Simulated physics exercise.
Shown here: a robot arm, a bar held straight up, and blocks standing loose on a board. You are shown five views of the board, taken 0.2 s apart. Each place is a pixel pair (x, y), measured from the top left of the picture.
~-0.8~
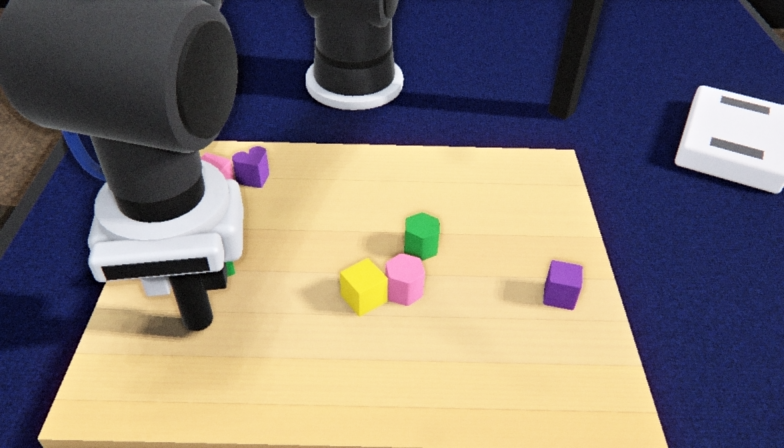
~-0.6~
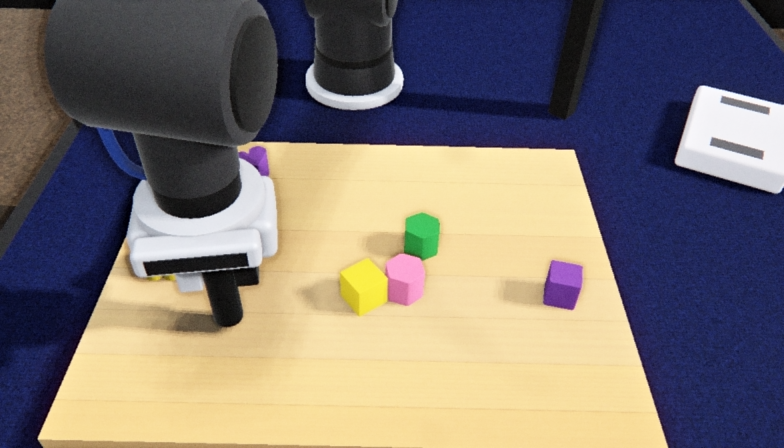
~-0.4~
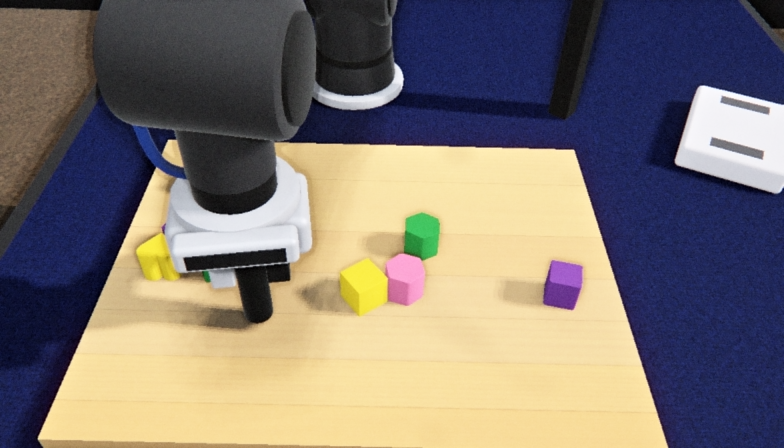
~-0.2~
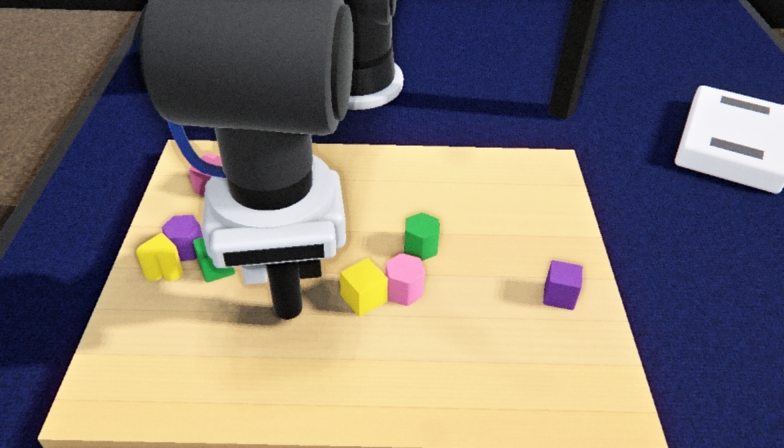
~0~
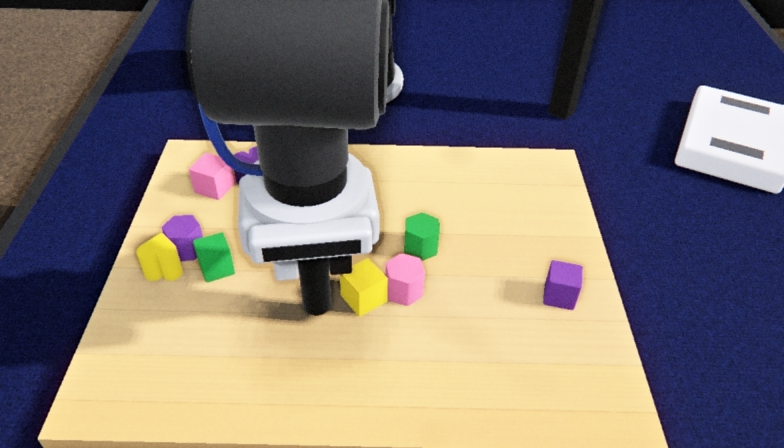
Robot arm sliding an upright black bar rightward across a wooden board, passing in front of colourful blocks that stay still.
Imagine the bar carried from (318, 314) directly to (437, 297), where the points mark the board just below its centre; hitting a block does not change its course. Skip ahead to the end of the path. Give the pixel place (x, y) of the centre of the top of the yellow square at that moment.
So, by the moment the path ends, you'll find the top centre of the yellow square at (457, 256).
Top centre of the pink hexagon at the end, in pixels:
The centre of its top will be at (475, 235).
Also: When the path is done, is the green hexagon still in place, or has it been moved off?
Its place stays the same.
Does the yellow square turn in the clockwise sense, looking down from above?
My answer is no.
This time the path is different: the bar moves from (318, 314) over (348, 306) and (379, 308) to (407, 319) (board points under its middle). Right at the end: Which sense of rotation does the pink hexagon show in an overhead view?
From the top: Counterclockwise.
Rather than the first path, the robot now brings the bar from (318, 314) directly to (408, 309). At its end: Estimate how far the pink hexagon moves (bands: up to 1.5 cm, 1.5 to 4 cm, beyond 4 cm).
It is going to finish beyond 4 cm from where it is now.
What follows on the original path. One third of the way, bar at (359, 300); yellow square at (386, 272); pink hexagon at (420, 264), turned 20° anticlockwise.
Two thirds of the way, bar at (398, 294); yellow square at (423, 264); pink hexagon at (451, 250), turned 35° anticlockwise.
At the end, bar at (437, 289); yellow square at (457, 256), turned 30° anticlockwise; pink hexagon at (475, 235), turned 55° anticlockwise; green hexagon in place.
